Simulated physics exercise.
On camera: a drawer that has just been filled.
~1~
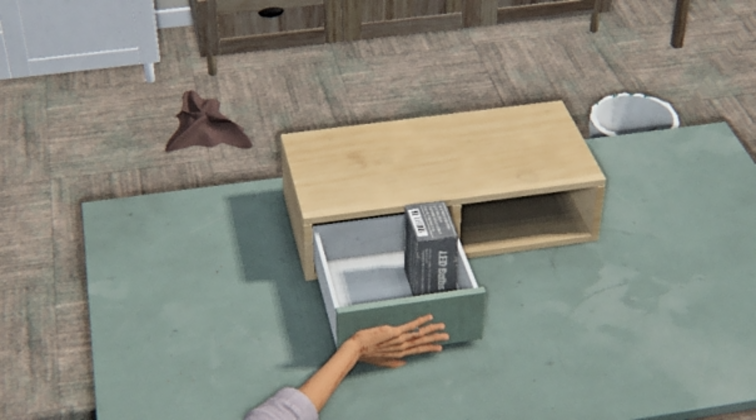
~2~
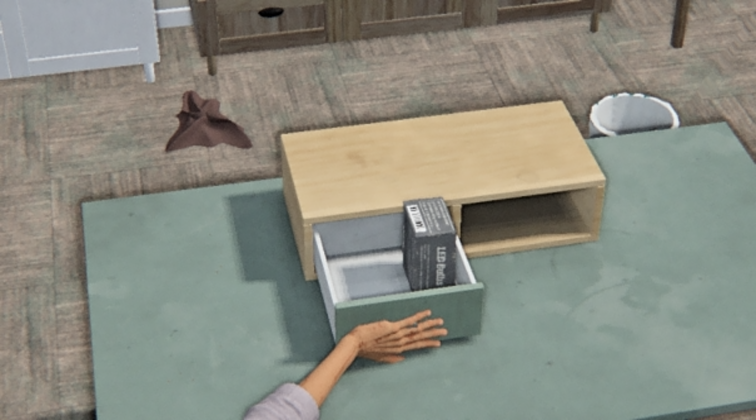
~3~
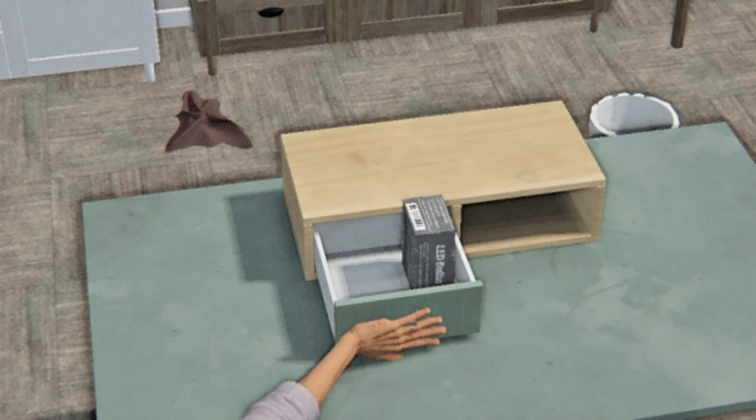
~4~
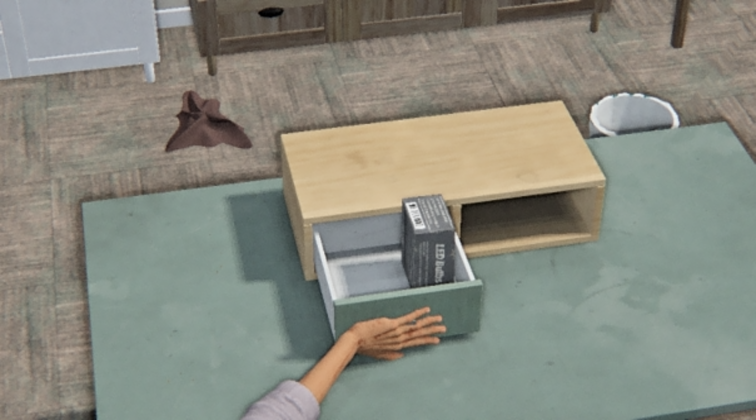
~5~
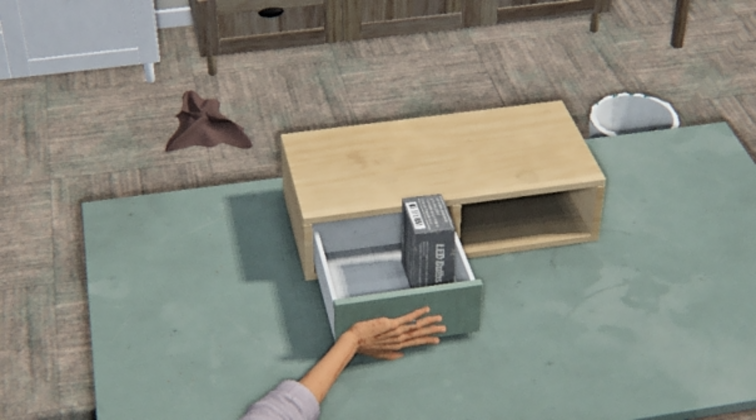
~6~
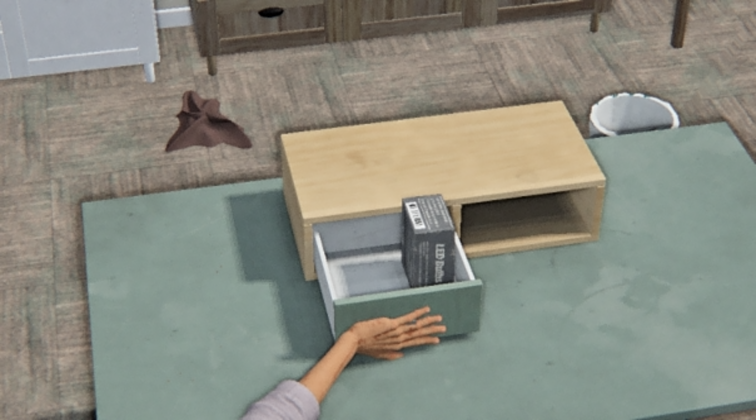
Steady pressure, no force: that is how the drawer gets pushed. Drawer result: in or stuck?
I bet the drawer will fail to go in completely.
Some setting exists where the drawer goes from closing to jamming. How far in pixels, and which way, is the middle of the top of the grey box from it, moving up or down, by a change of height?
Roughly 20 pixels, downward.
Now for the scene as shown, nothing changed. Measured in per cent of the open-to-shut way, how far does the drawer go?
About 45 per cent of the way in.
Then, 0.38 s past the last view, drawer starting in.
Finally, the drawer jams.
